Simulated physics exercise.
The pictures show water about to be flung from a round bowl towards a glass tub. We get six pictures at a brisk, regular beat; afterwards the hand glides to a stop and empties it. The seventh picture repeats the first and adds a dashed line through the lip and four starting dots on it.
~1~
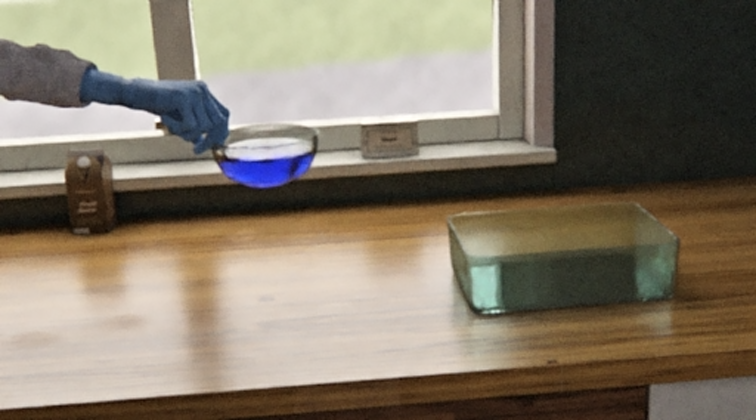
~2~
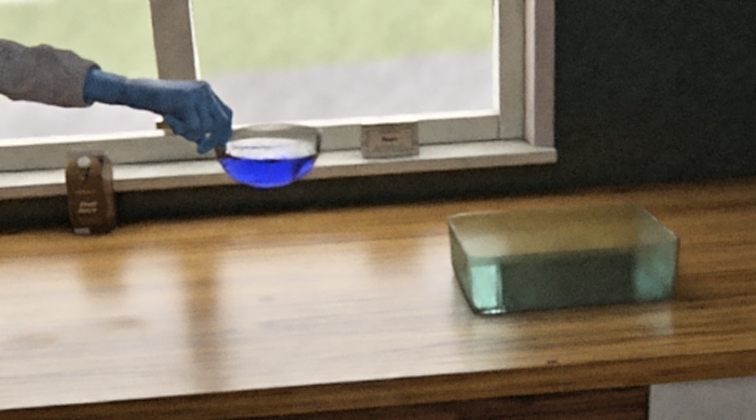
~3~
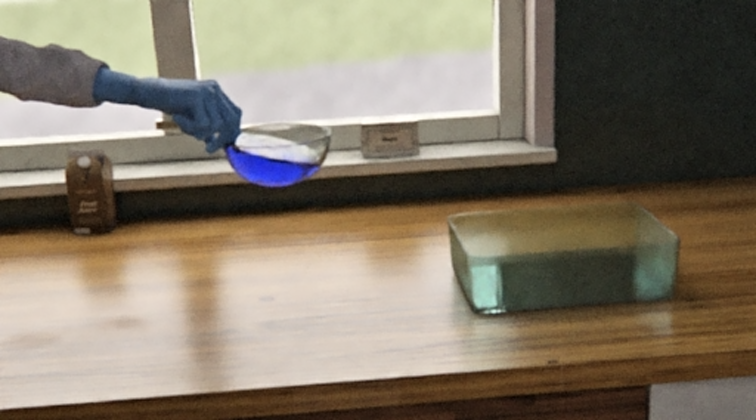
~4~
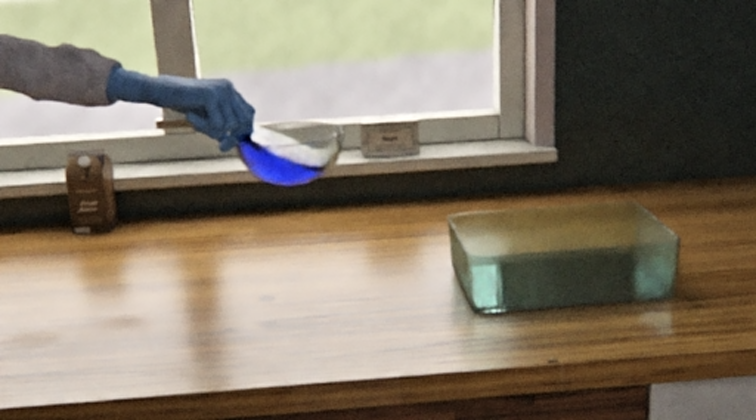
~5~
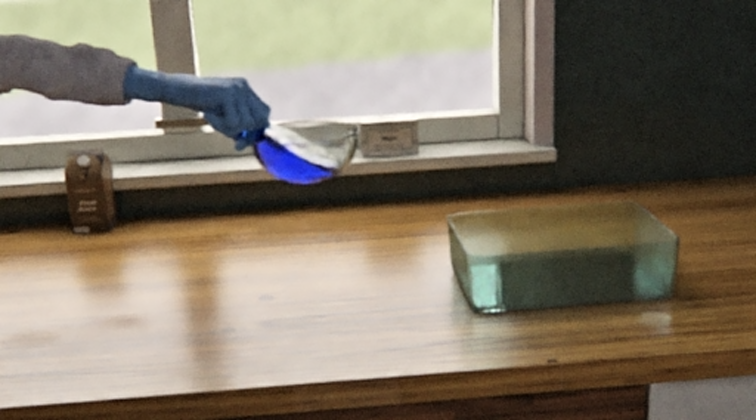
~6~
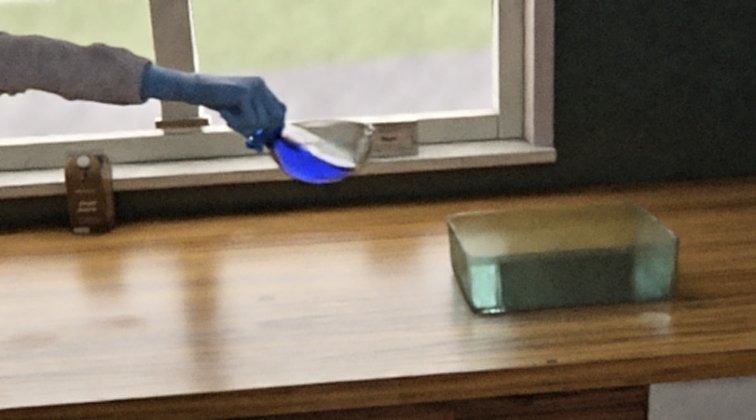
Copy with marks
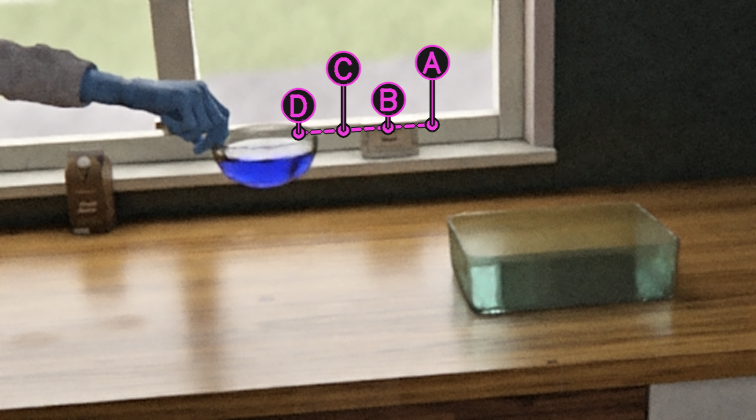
The video shows a blue-gloved hand holding a round glass bowl of blue liquid by a window, then moving it rightward above a wooden counter with a glass tub, while the liquid slopes up toward the hand's side.
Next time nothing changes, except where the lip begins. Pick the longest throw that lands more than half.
C will do.
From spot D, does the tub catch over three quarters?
No, less.
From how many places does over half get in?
Three of them.
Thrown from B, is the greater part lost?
No, not at all.
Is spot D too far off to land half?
Yes, it does.
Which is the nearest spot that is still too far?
That would be D.
On the marked copy, A at (432, 124); B at (388, 127); C at (343, 130); D at (298, 133).
Choosing A, about 83 % lands in the tub, 10 % falls short and 7 % goes beside or beyond.
Choosing B, about 77 % lands in the tub, 13 % falls short and 10 % goes beside or beyond.
Choosing C, about 63 % lands in the tub, 28 % falls short and 9 % goes beside or beyond.
Choosing D, about 36 % lands in the tub, 57 % falls short and 7 % goes beside or beyond.
